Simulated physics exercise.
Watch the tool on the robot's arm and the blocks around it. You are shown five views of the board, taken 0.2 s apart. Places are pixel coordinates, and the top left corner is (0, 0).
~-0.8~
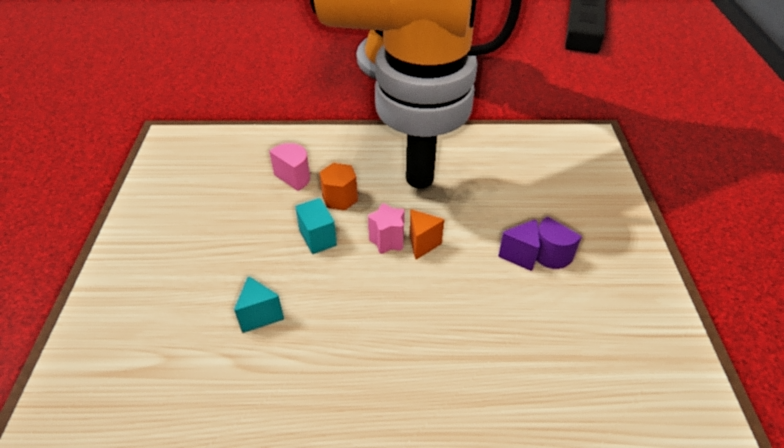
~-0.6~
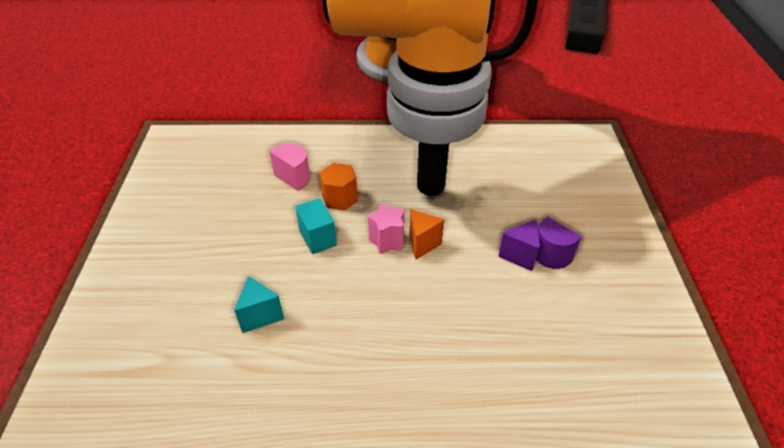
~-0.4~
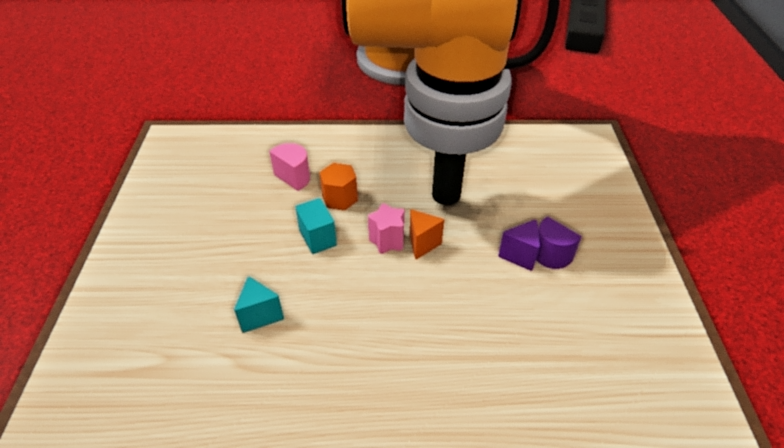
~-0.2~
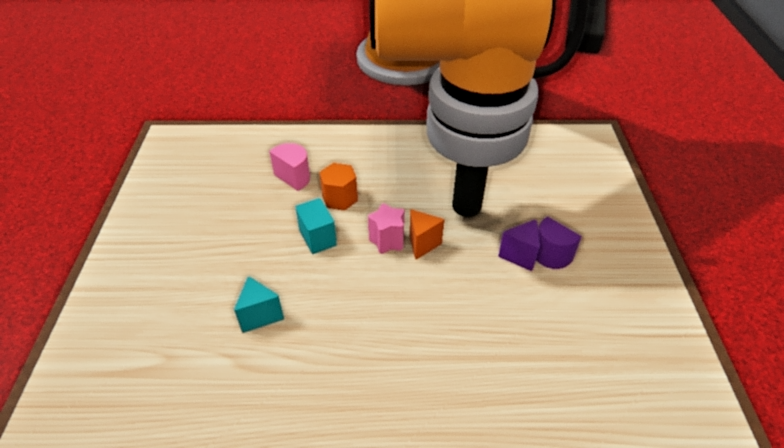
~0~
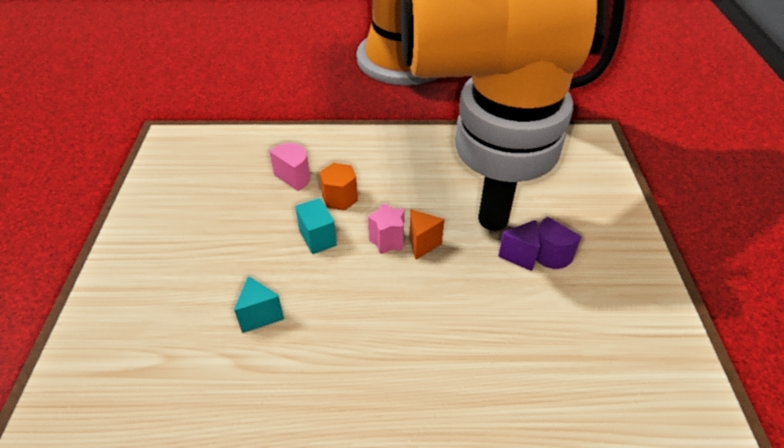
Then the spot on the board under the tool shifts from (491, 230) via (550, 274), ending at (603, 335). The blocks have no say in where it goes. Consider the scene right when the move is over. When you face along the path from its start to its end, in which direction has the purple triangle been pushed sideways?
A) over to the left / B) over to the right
B - over to the right.
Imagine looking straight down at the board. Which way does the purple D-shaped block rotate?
Rotation: Counter-clockwise.
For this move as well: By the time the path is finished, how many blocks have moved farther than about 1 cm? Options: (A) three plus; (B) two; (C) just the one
Answer: B.
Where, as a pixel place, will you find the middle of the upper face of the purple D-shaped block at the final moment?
It ends at (596, 245).
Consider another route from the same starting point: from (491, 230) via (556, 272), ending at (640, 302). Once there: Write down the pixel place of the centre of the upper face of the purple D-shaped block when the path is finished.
It is going to be at (637, 245).
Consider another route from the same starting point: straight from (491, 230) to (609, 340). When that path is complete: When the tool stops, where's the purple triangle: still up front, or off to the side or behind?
The tool pushes it to the end.
The first path, step by step. One third of the way, tool (534, 249); purple triangle (549, 257); purple D-shaped block (577, 239), turned 40° anticlockwise.
Two thirds of the way, tool (572, 284); purple triangle (568, 290), turned 65° clockwise; purple D-shaped block (596, 245), turned 65° anticlockwise.
At the end, tool (607, 327); orange triangle still; purple triangle (569, 299), turned 90° clockwise; purple D-shaped block (596, 245), turned 65° anticlockwise.
